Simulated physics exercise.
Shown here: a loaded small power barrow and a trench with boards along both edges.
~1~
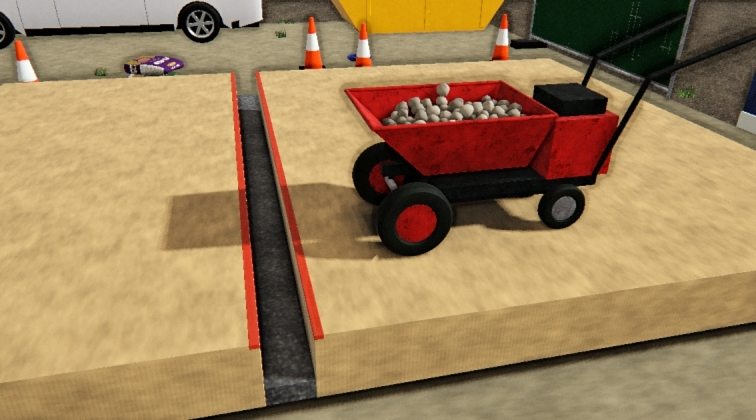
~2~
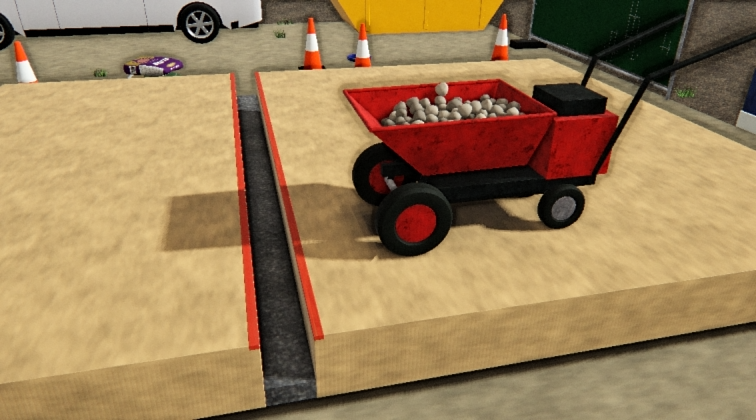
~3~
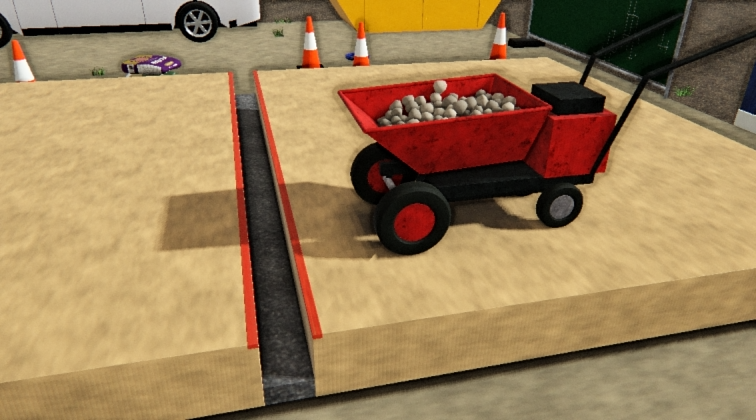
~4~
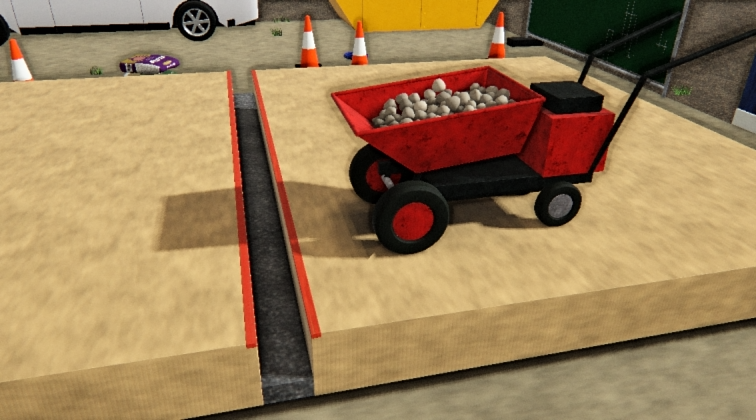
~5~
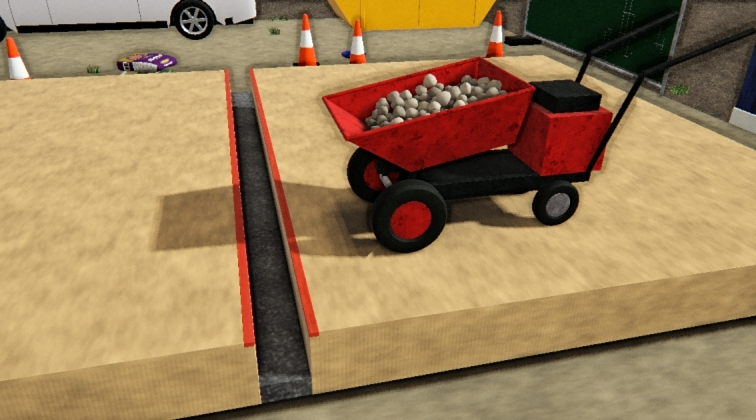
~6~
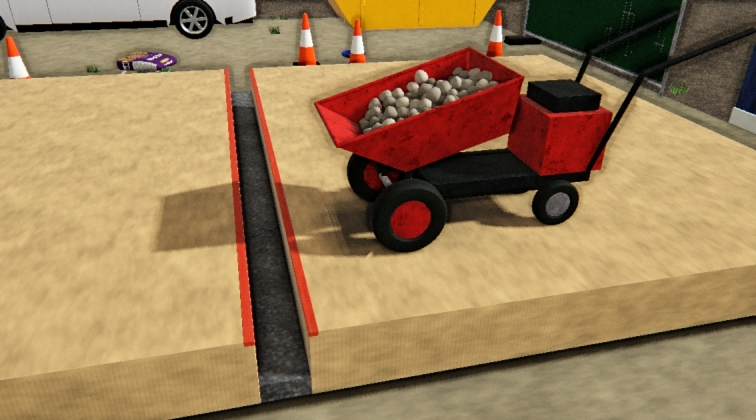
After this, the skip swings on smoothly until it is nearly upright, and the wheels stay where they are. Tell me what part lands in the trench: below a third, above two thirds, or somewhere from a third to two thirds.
I would say above two thirds.
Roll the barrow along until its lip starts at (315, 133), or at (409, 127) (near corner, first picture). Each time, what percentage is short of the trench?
About 0 %, then 20 %.
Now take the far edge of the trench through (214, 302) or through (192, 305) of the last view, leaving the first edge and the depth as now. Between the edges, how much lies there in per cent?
In order: 100 per cent, then 100 per cent.
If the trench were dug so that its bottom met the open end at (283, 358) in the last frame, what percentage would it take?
The share would be around 50 per cent.
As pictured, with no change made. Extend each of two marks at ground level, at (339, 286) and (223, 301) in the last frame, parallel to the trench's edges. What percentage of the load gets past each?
Close to 100 and 10 per cent respectively.
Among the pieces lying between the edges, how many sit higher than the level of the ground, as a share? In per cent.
Roughly 5 %.
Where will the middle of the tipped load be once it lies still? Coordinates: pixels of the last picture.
Roughly pixel (264, 257).
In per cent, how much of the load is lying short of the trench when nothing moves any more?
Result: Some 5 % of the load.
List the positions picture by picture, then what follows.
Lip of the skip (373, 129), level; top of the load (472, 120), river pebbles; first edge of the trench (309, 293); far edge (251, 301), the trench under half as wide as the skip, and about as deep as wide, in the first frame.
Lip of the skip (371, 130), level; top of the load (471, 119), in the second frame.
Lip of the skip (365, 131), tipped barely; top of the load (467, 115), in the third frame.
Lip of the skip (358, 135), tipped a little; top of the load (471, 108), in the fourth frame.
Lip of the skip (347, 139), tipped a little; top of the load (463, 102), in the fifth frame.
Lip of the skip (338, 146), tipped clearly; top of the load (465, 99); first edge of the trench (304, 290); far edge (245, 298), in the sixth frame.
Just after the last frame, skip tipped steeply; every one in the skip.
A moment on, skip tipped right over; roughly a third in the skip; just a few short of the trench; roughly half in or heaped over the trench; about a tenth beyond it; just a few falling.
Further on, skip tipped right over; about a tenth in the skip; just a few short of the trench; the larger part in or heaped over the trench; about a tenth beyond it.
When it is over, skip tipped right over; about a tenth in the skip; just a few short of the trench; the larger part in or heaped over the trench; about a tenth beyond it.
